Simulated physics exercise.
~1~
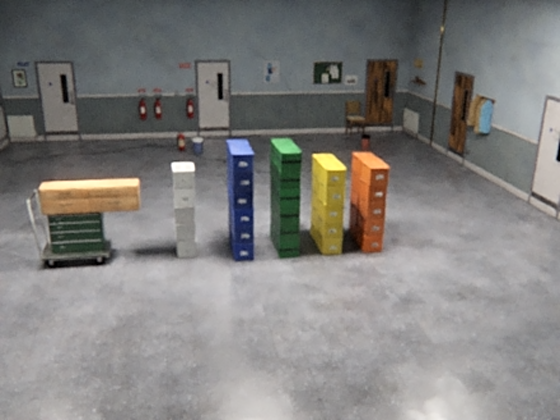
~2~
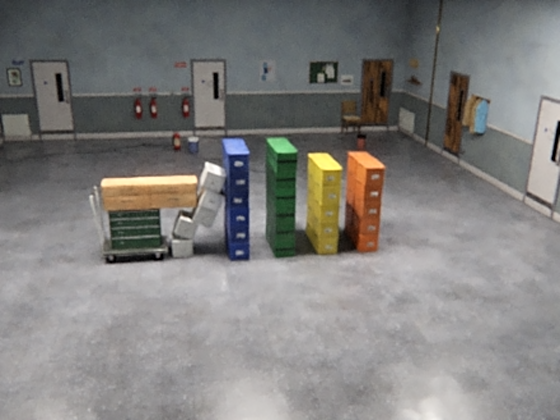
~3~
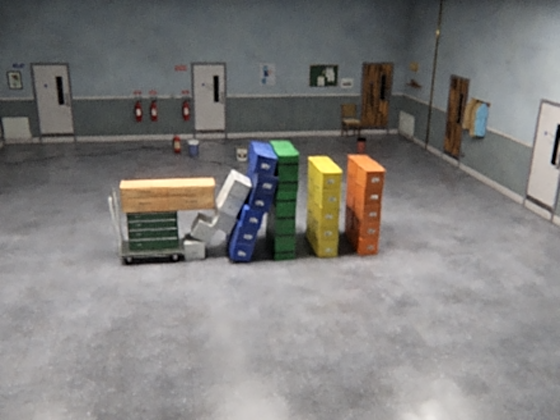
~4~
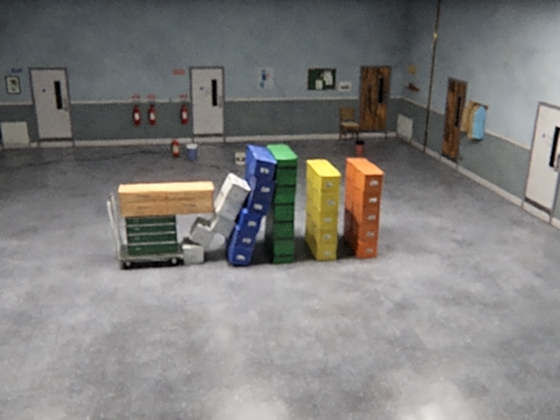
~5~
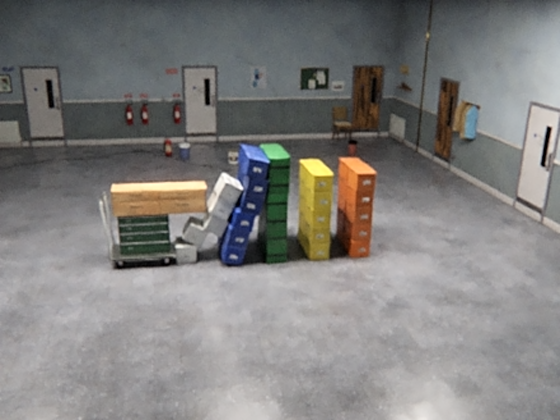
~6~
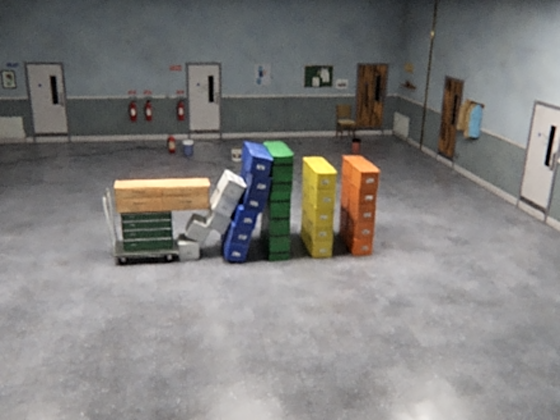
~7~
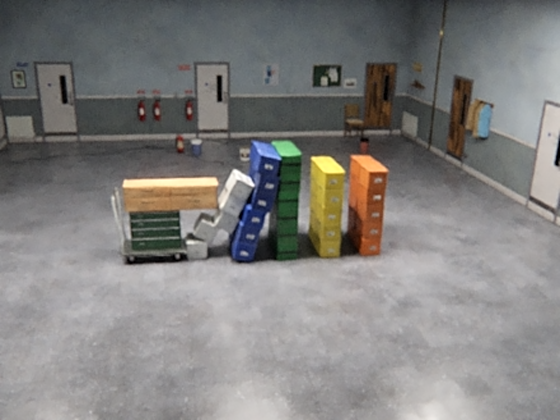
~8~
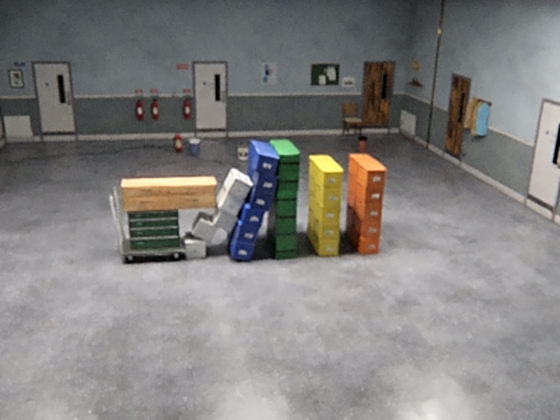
Loaded trolley rolling right into a pale stack, crumpling it against blue totes that tip and rest leaning on the green.
